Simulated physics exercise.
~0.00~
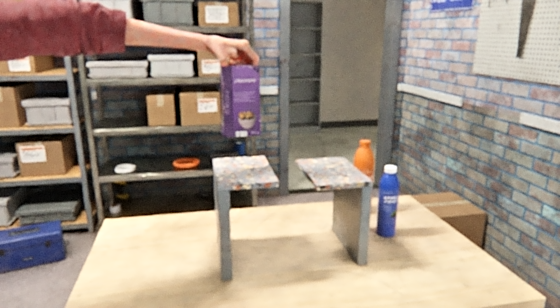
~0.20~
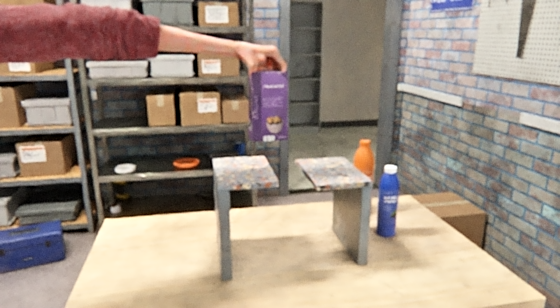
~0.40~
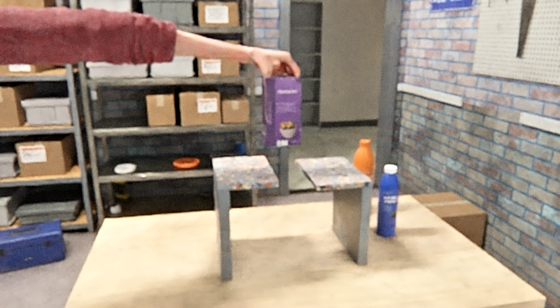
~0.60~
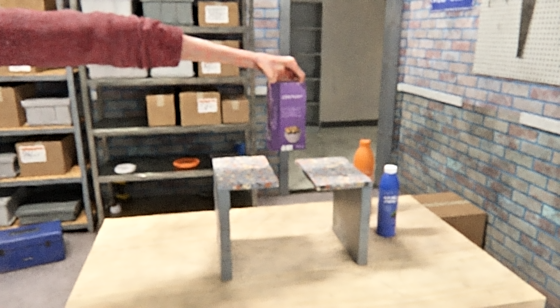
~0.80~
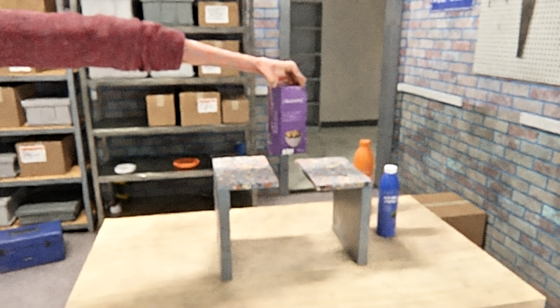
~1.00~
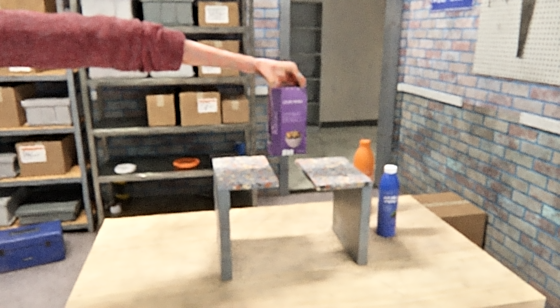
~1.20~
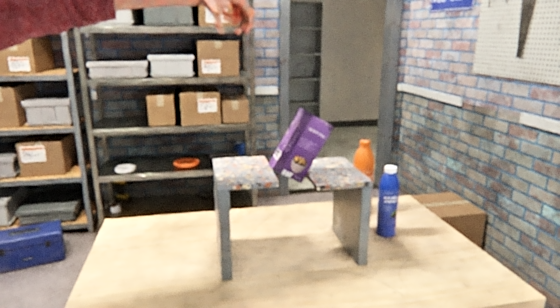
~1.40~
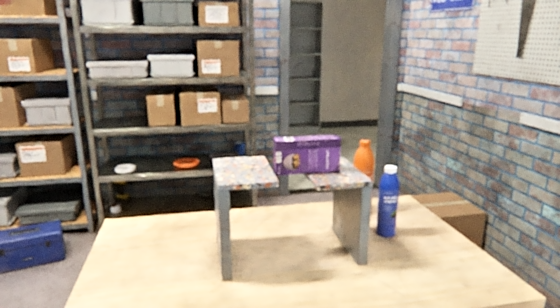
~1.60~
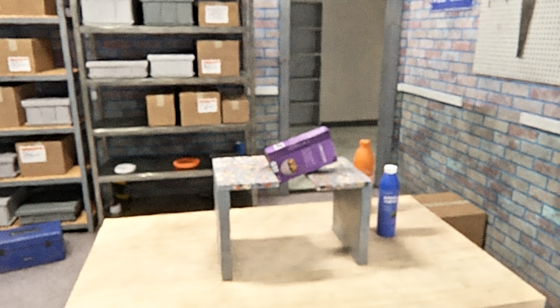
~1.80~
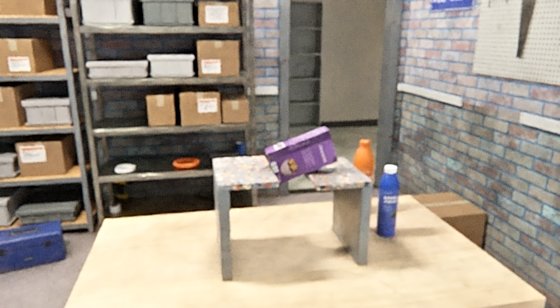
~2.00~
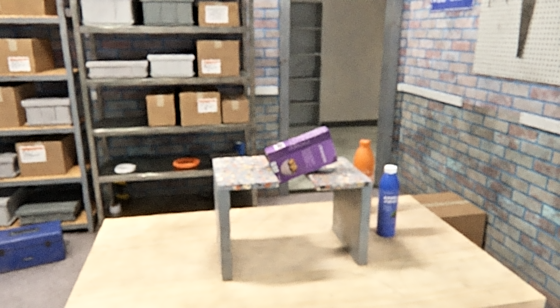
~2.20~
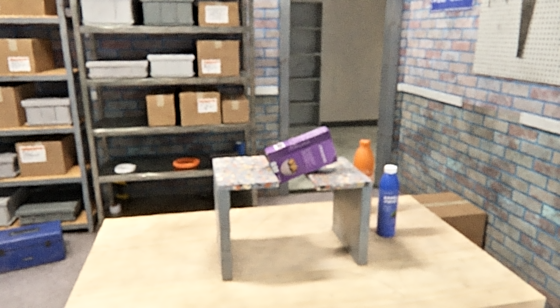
Purple packet released by a hand above a gapped stand, tipping onto its side and settling tilted on top, bottles standing unmoved.
